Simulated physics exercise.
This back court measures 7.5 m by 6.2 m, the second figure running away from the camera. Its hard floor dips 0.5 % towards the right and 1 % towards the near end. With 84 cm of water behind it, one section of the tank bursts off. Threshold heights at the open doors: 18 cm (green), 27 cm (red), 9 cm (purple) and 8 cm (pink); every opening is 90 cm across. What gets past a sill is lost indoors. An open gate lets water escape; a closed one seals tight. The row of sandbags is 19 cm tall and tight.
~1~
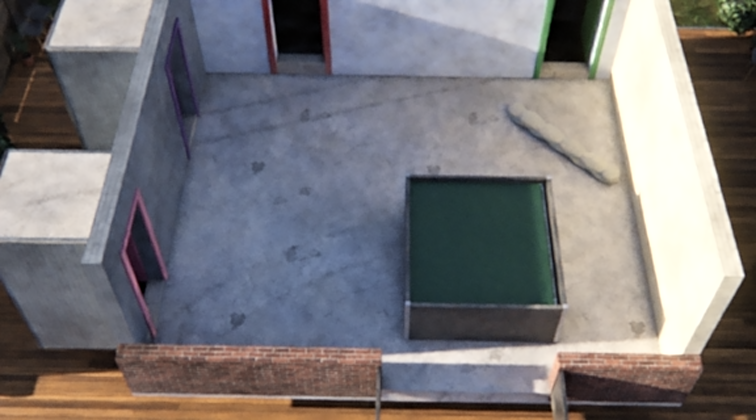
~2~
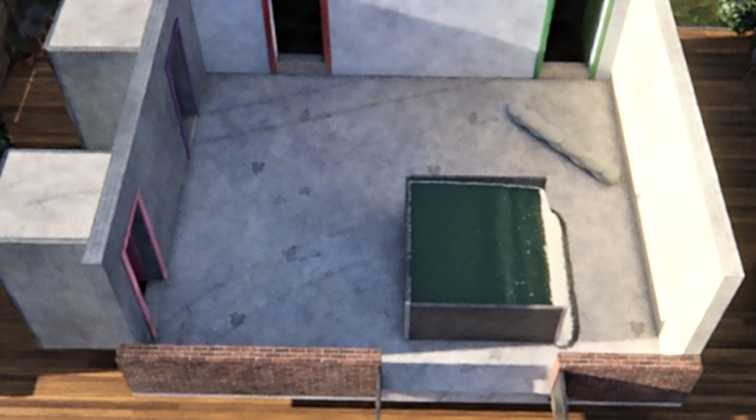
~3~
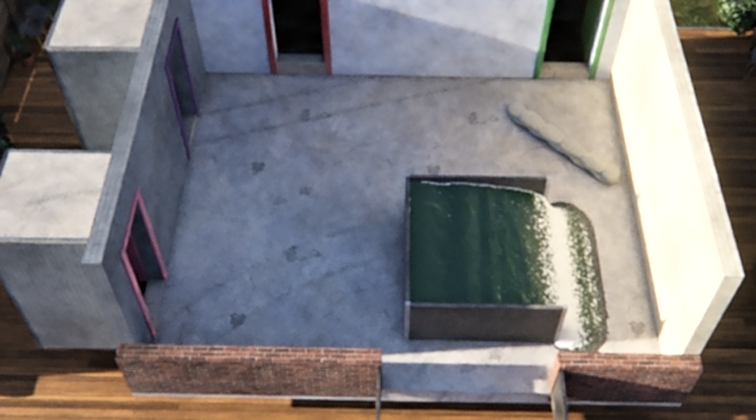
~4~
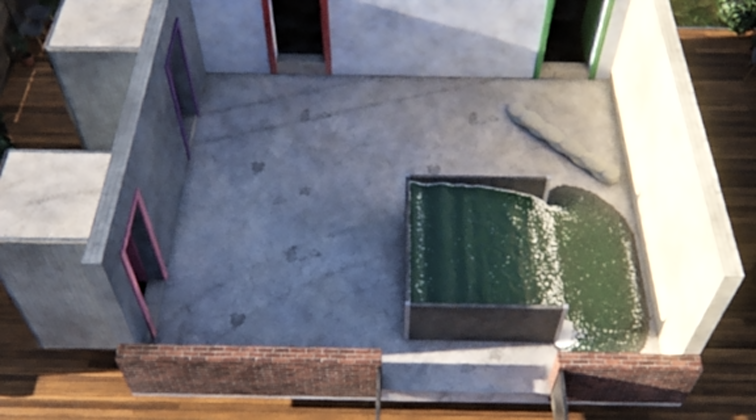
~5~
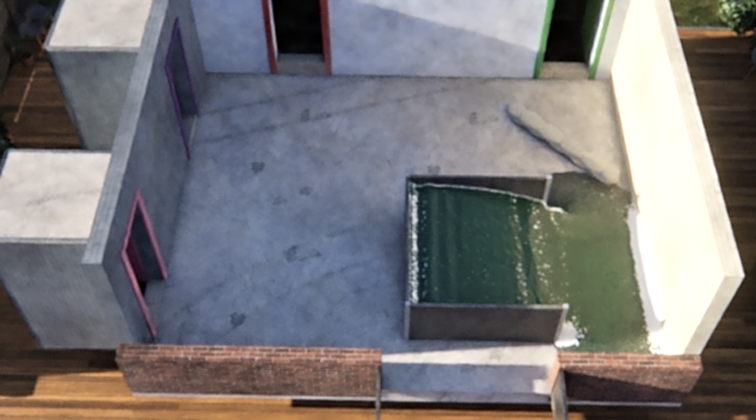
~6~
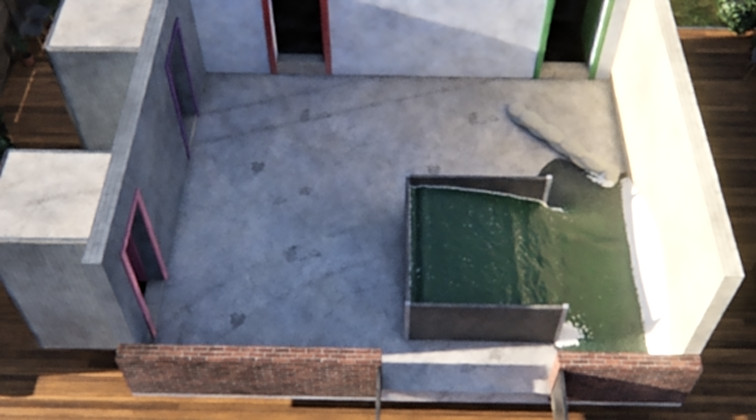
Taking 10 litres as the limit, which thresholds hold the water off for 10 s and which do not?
Door by door: At the green door it exceeds the limit; at the red door it does not reach the limit; at the purple door it passes the limit; at the pink door it goes over the limit.
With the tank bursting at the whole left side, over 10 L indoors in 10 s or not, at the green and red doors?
Against that limit: Green under, red not over.
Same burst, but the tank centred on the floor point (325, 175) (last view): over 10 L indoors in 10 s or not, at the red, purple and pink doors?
Then: Red under, purple not over, pink over.
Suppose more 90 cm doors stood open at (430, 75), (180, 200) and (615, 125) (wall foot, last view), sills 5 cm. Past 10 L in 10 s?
In that order: Above, past it, above.
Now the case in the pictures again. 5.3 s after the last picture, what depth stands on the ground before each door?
In cm: Green 8, red 6, purple 17, pink 7.
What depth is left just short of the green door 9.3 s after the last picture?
About 8.5 cm.
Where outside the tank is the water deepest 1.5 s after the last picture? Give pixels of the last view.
Near (647, 380).
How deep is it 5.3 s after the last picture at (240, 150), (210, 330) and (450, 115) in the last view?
In that order: 4, 5 and 7 cm.
Then, 0.7 s after the last picture water covers 15 % of the floor and is deepest (71 cm) near (660, 380); green door not reached, red door not reached, purple door not reached, pink door not reached.
Then, 1.5 s after the last picture water covers 30 % of the floor and is deepest (59 cm) near (647, 380); green door 25 cm at the sill, 2 L in, red door not reached, purple door not reached, pink door not reached.
Then, 2.8 s after the last picture water covers 60 % of the floor and is deepest (30 cm) near (622, 379); green door 21 cm at the sill, 34 L in, red door not reached, purple door not reached, pink door not reached.
Then, 5.3 s after the last picture water covers 85 % of the floor and is deepest (20 cm) near (570, 264); green door 8 cm at the sill, 38 L in, red door 6 cm at the sill, 0 L in, purple door 17 cm at the sill, 21 L in, pink door 7 cm at the sill, 36 L in.
Then, 9.3 s after the last picture water covers 95 % of the floor and is deepest (17 cm) near (373, 330); green door 9 cm at the sill, 38 L in, red door 6 cm at the sill, 0 L in, purple door 6 cm at the sill, 64 L in, pink door 6 cm at the sill, 39 L in.
